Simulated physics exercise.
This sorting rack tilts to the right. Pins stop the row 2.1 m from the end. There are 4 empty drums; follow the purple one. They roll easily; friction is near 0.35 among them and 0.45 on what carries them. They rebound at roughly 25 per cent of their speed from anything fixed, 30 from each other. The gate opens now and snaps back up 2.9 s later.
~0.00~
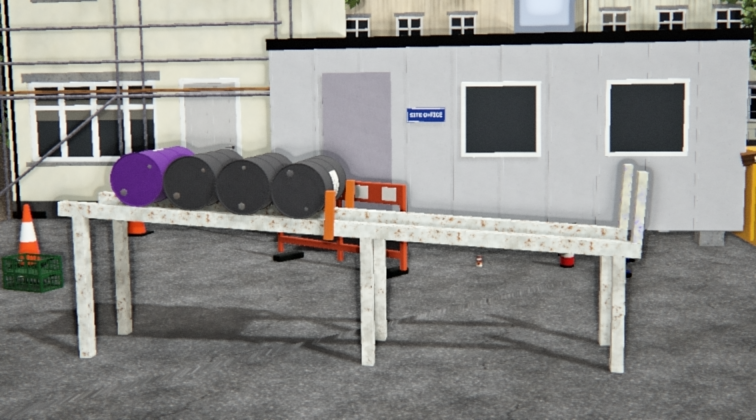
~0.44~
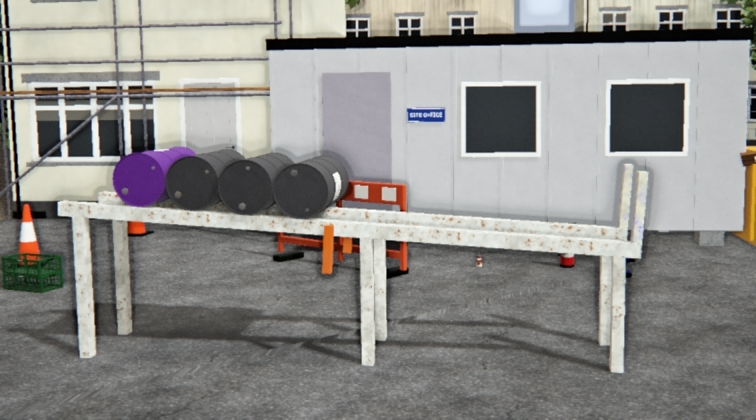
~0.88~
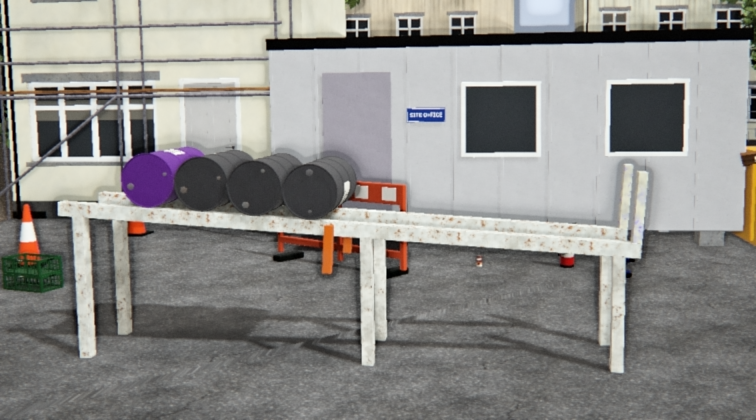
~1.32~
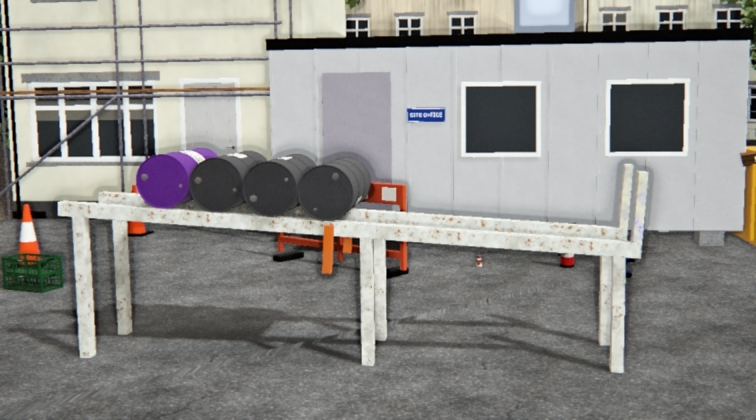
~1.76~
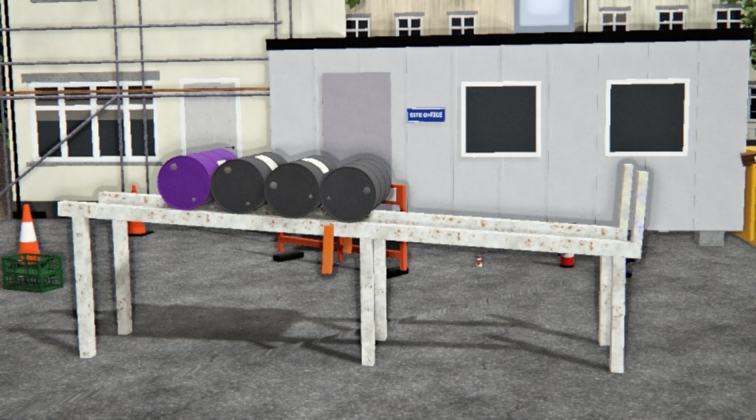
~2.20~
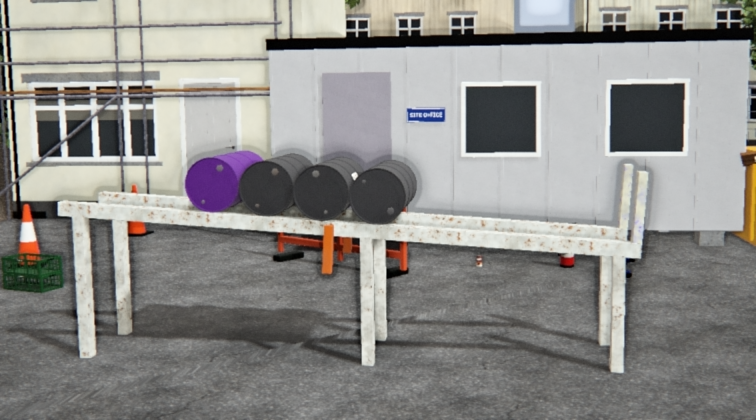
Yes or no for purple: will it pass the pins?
Purple is held back.
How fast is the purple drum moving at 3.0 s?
Roughly 0.7 m/s.
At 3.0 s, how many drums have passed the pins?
3 by then.
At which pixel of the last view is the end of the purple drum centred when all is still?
Near (298, 191).
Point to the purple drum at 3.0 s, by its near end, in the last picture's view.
Around (279, 190).
After 3.0 s, purple is on the rails, 35 cm above the pins, rolling right; 3 through so far.
After 4.1 s, purple is on the rails, 25 cm above the pins; 3 through so far.
At rest (5.3 s), purple is on the rails, 25 cm above the pins; 3 through so far.
